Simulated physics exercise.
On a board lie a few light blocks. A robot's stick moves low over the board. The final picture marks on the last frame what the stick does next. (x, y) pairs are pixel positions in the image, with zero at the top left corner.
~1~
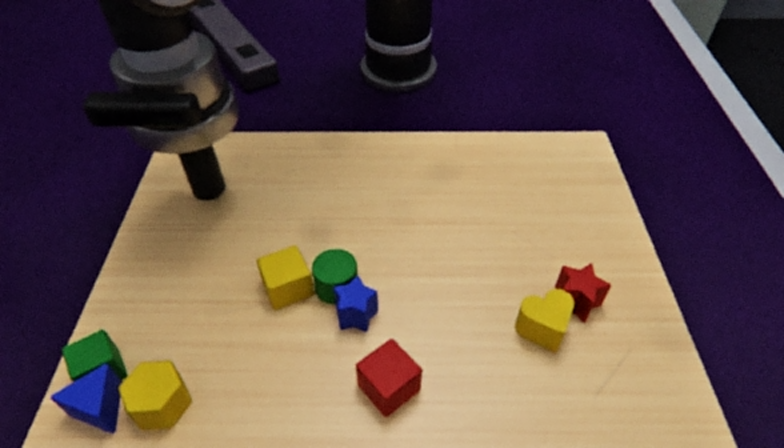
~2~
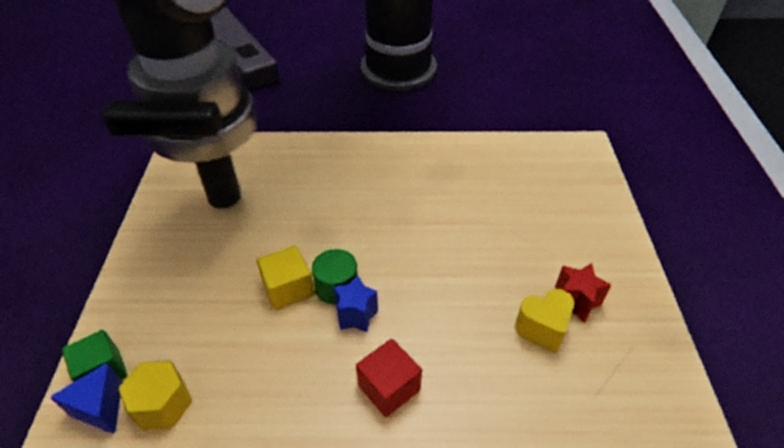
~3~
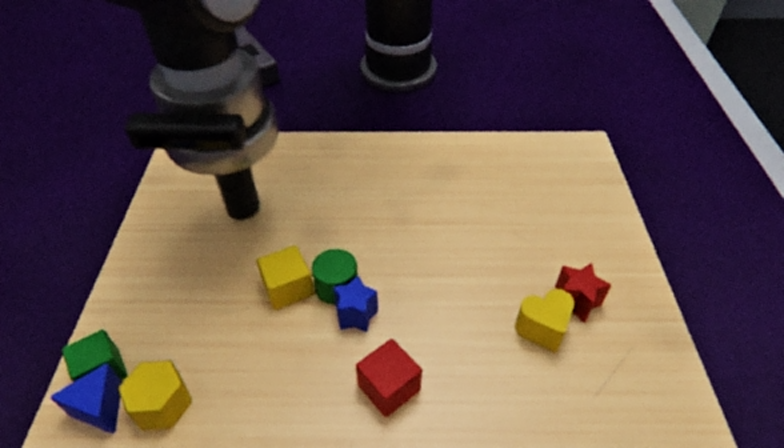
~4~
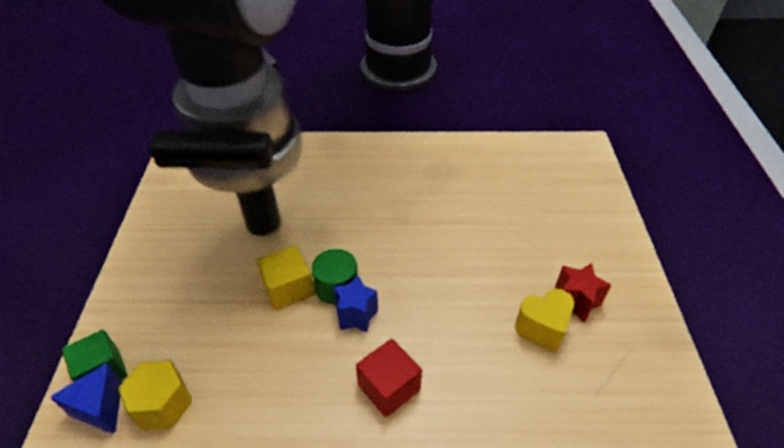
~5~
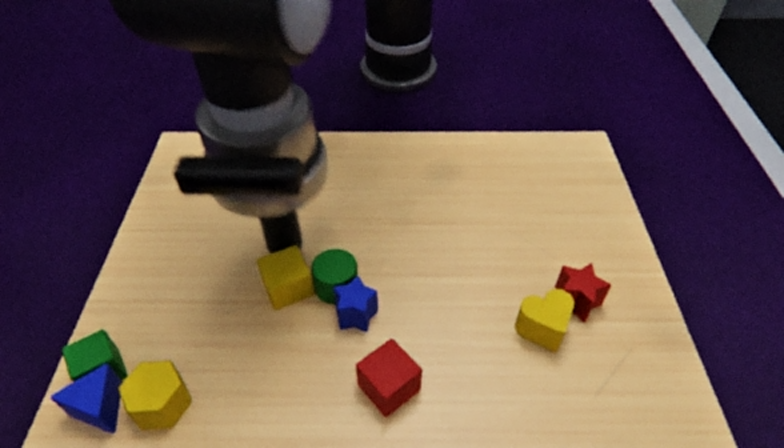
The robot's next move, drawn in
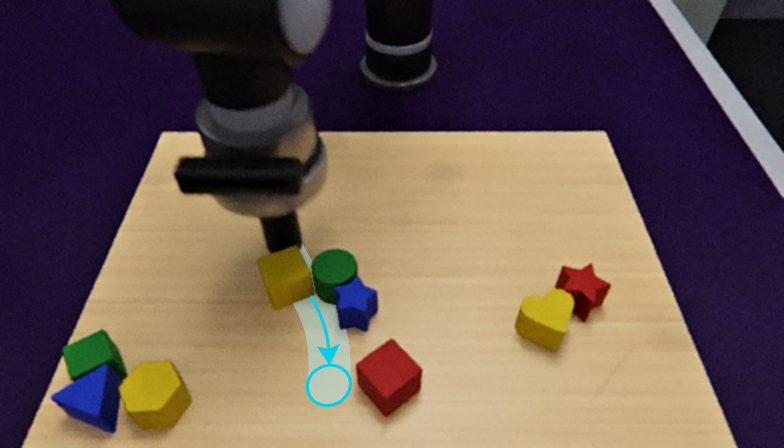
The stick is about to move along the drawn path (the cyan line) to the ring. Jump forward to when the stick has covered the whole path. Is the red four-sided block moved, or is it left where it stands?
The red four-sided block does not move.
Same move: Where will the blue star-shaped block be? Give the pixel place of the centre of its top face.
I'd place it at (372, 307), taking the centre of its top.
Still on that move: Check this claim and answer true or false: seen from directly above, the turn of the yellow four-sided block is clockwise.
Answer: True.
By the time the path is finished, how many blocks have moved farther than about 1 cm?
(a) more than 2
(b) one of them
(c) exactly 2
a (more than 2)
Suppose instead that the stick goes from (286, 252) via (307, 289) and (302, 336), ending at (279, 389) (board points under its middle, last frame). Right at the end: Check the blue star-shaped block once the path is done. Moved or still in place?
Displaced.
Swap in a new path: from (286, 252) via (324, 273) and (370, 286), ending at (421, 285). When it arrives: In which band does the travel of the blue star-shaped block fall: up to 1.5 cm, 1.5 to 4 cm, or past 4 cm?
My prediction: Over 4 cm.
The line goes from (286, 252) via (307, 289) and (326, 331), ending at (329, 385).
The first path, step by step. One third of the way, stick (305, 282); yellow four-sided block (282, 301), turned 55° clockwise; green disc (345, 271); blue star-shaped block (363, 300).
Two thirds of the way, stick (325, 325); yellow four-sided block (277, 320), turned 90° clockwise; green disc (356, 276); blue star-shaped block (372, 307).
At the end, stick (328, 378); yellow four-sided block (276, 322), turned 100° clockwise; green disc (356, 276); blue star-shaped block (372, 307); red four-sided block unmoved.
